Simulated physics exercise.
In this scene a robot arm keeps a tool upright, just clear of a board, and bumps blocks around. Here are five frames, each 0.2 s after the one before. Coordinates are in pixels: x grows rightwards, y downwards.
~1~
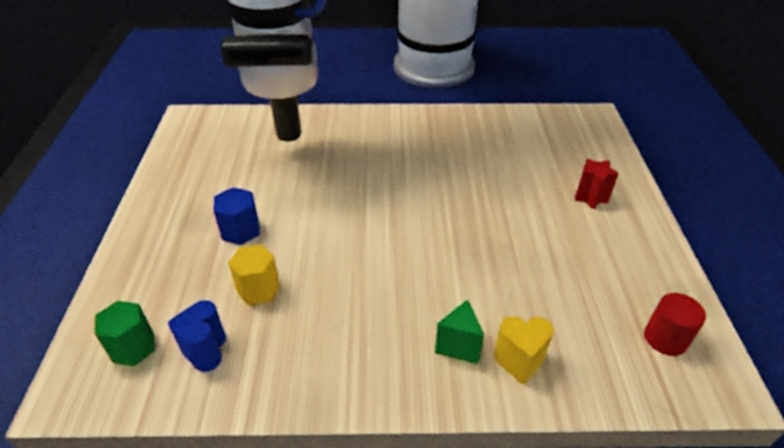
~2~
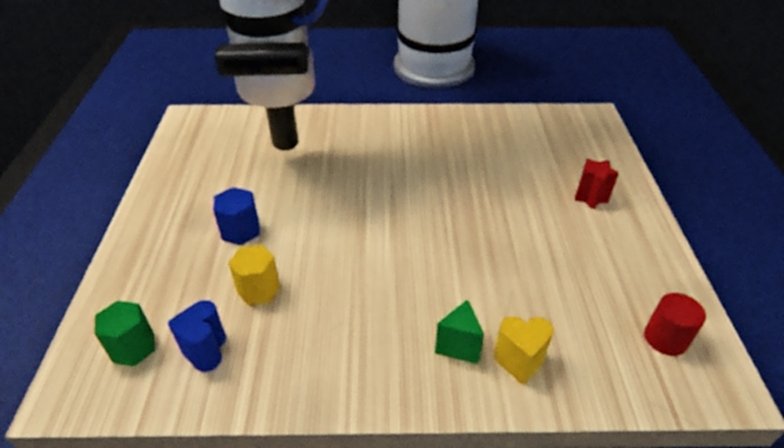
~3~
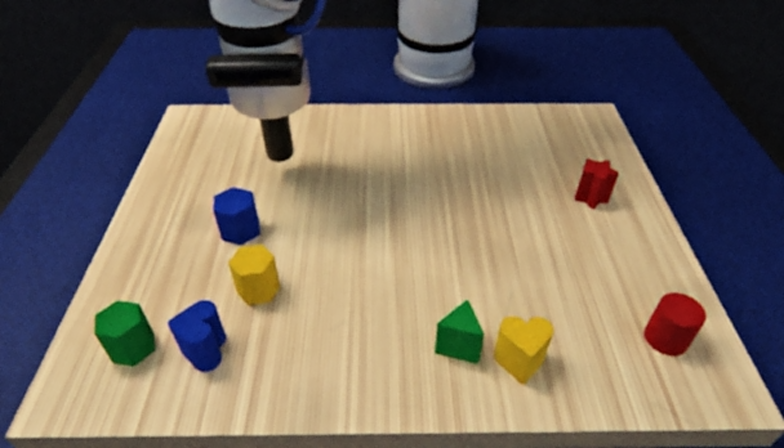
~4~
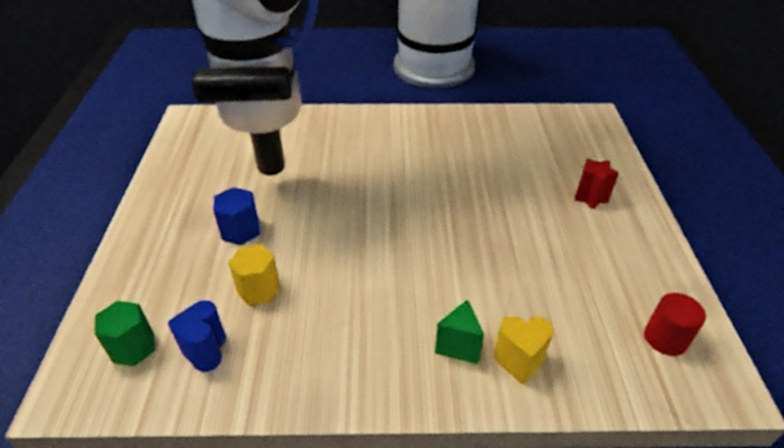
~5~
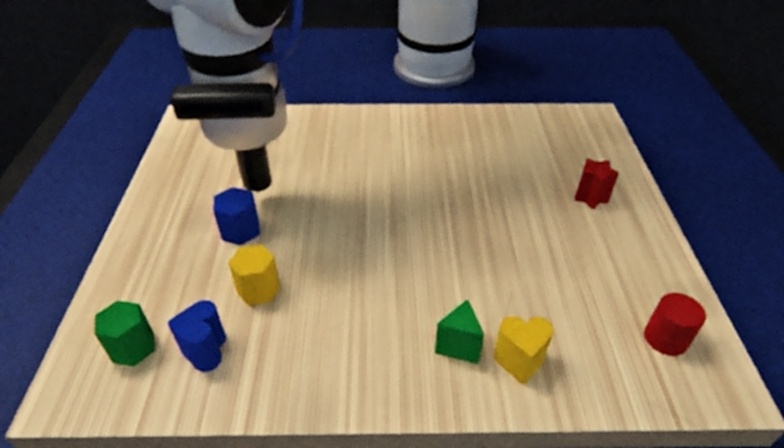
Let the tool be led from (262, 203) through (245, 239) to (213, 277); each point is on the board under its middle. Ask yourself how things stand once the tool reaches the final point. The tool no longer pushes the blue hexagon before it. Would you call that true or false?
This is false.
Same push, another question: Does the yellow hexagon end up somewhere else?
I'd say no.
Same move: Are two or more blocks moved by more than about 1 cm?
My answer is no.
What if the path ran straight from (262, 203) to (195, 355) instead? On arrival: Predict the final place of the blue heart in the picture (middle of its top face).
My estimate: (176, 366).
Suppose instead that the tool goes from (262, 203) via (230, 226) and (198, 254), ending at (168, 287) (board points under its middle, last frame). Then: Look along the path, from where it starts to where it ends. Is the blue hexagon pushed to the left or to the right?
It moves over to the left.
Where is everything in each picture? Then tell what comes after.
In the first picture, lower end of the tool (289, 136), tops of blocks, blue hexagon (233, 200), yellow hexagon (251, 259).
In the second picture, tool (286, 144), blocks as before.
In the third picture, tool (280, 155), blocks as before.
In the fourth picture, tool (272, 168), blocks as before.
In the fifth picture, tool (258, 184), blue hexagon (233, 200), yellow hexagon (251, 259).
What follows on the original path. One third of the way, tool (246, 208); blue hexagon (218, 217), turned 20° clockwise.
Two thirds of the way, tool (231, 234); blue hexagon (194, 241), turned 40° clockwise.
At the end, tool (206, 259); blue hexagon (163, 263), turned 50° clockwise; yellow hexagon not moved.
